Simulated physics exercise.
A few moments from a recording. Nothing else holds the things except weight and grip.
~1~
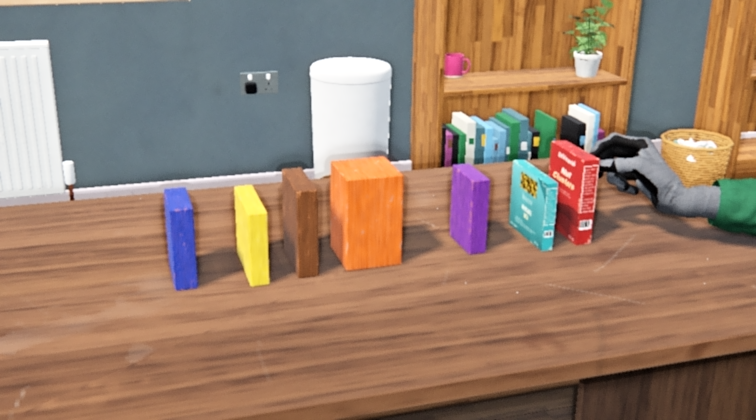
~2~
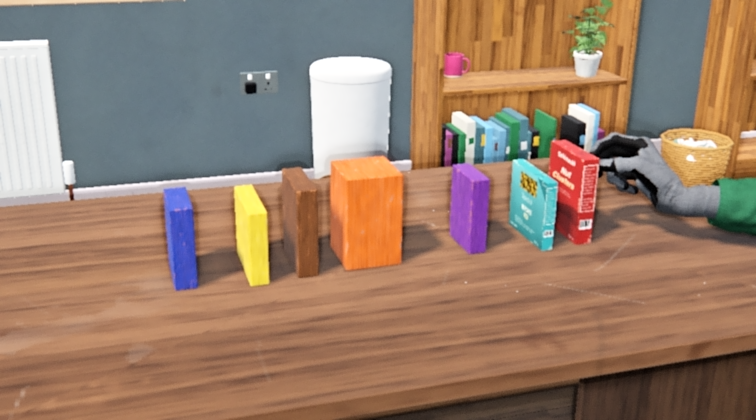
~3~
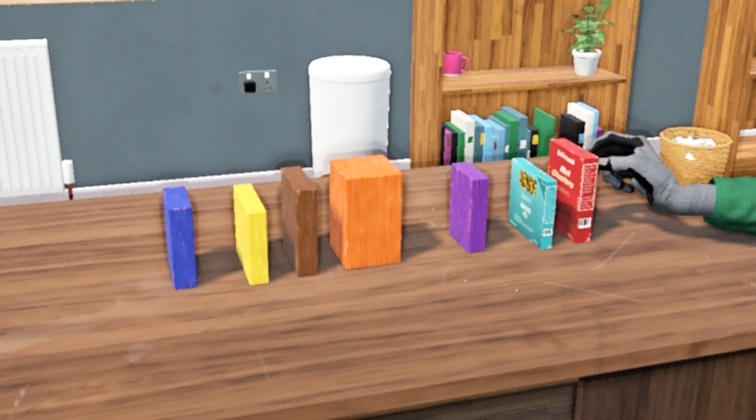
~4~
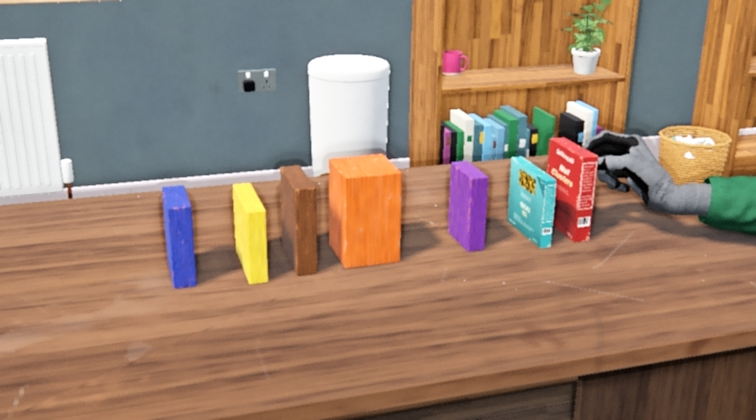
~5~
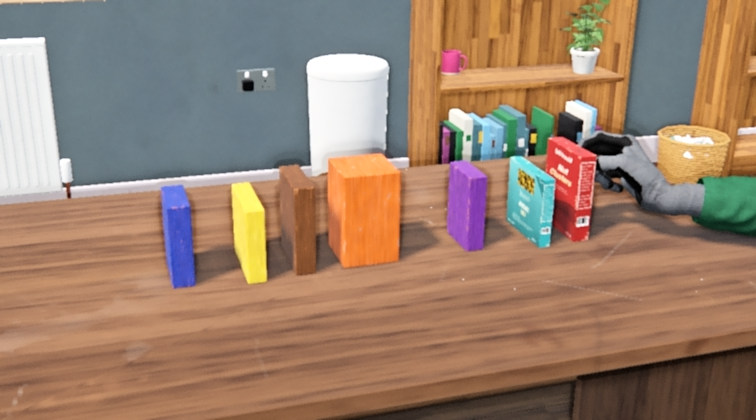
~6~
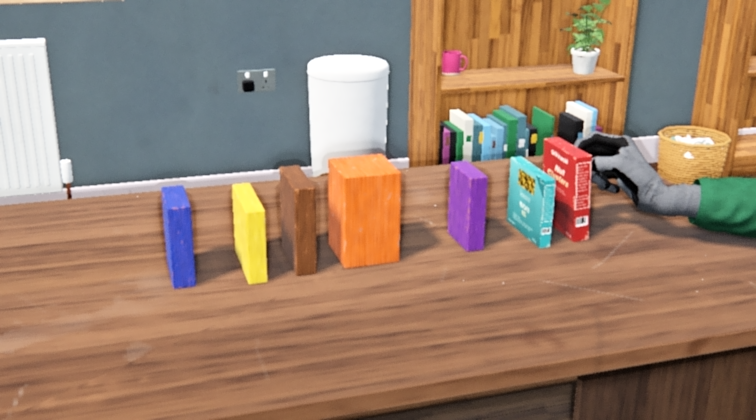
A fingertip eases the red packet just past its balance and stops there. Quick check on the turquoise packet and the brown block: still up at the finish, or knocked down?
The turquoise packet is knocked down; the brown block is still up.
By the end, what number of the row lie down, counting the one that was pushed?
3.
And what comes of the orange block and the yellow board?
At the end the orange block is standing and the yellow board is standing.
Then, 0.40 s later than the last frame, red packet 39° over; turquoise packet tilted by 24° near (517, 203).
Then, 0.60 s later than the last frame, red packet 74° over; turquoise packet tilted by 74° near (494, 224); purple block tilted by 54°.
Then, 1.80 s later than the last frame, red packet 74° over; turquoise packet tilted by 74° near (493, 224); purple block on its side.
When it is over, lying over on the table, turquoise packet and purple block; the other 3 as before. End places, in pixels of the last picture, turquoise packet near (493, 224), brown block near (298, 220).
